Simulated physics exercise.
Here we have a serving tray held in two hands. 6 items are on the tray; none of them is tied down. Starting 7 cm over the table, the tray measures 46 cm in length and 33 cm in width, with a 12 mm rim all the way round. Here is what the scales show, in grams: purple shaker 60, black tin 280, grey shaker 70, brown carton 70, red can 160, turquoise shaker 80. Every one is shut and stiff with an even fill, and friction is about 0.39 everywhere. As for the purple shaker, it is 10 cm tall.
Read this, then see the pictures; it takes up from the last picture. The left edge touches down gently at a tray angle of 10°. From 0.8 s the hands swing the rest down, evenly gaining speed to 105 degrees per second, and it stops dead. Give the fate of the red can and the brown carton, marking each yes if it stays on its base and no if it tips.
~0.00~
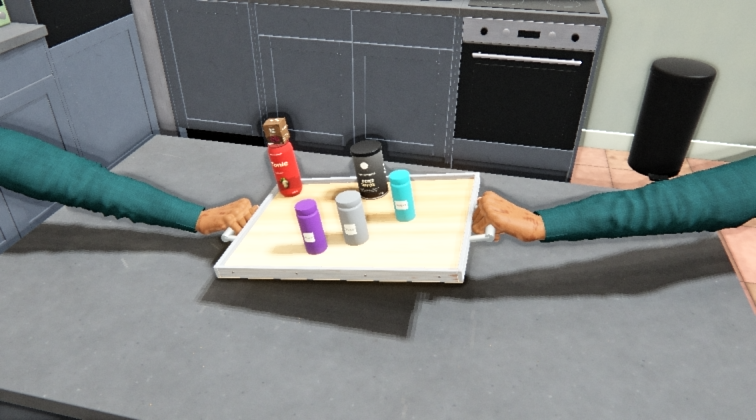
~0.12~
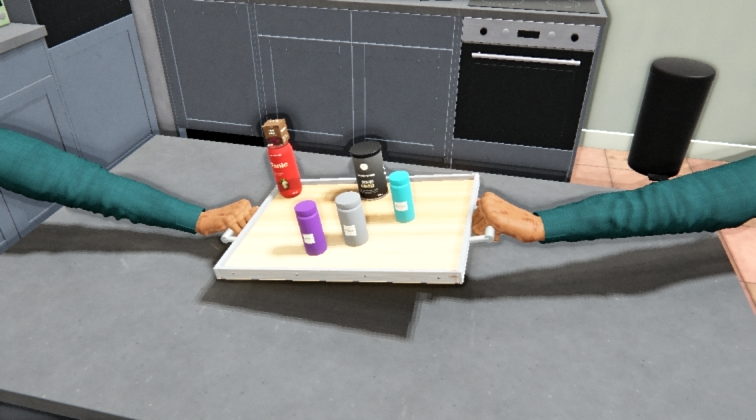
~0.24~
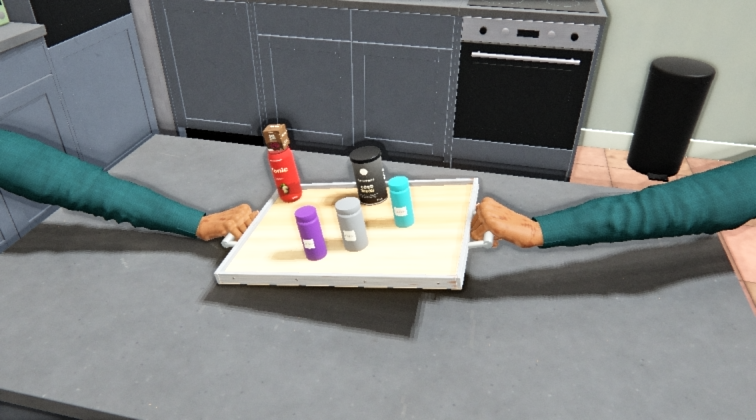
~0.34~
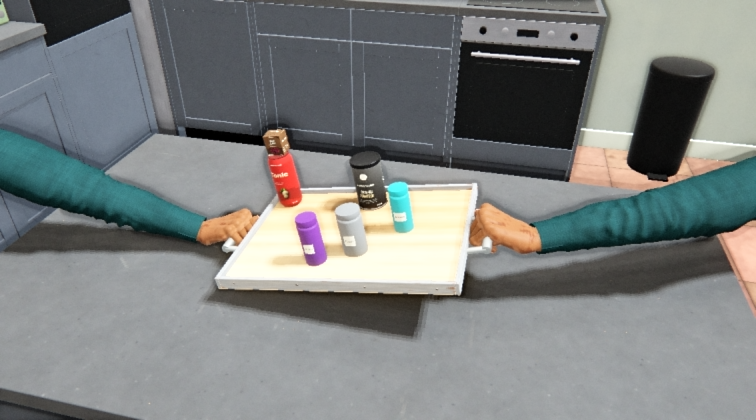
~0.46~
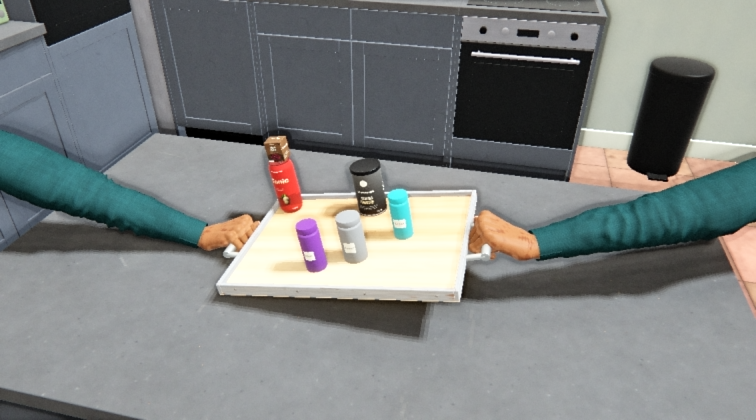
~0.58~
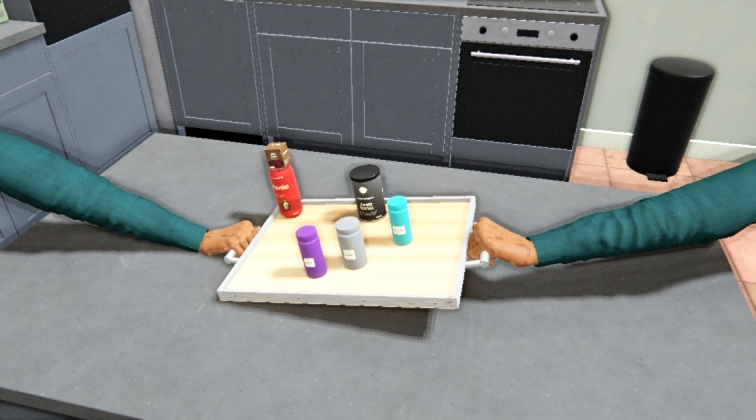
Outcome: Red can: Vertical, brown carton: Vertical.
After 0.98 s, left edge on the table, tray at 1°.
After 1.58 s, tray flat on the table.
At rest (2.9 s), all 6 in place, give or take 5 cm. In the last view, red can near (292, 195), brown carton near (291, 161).
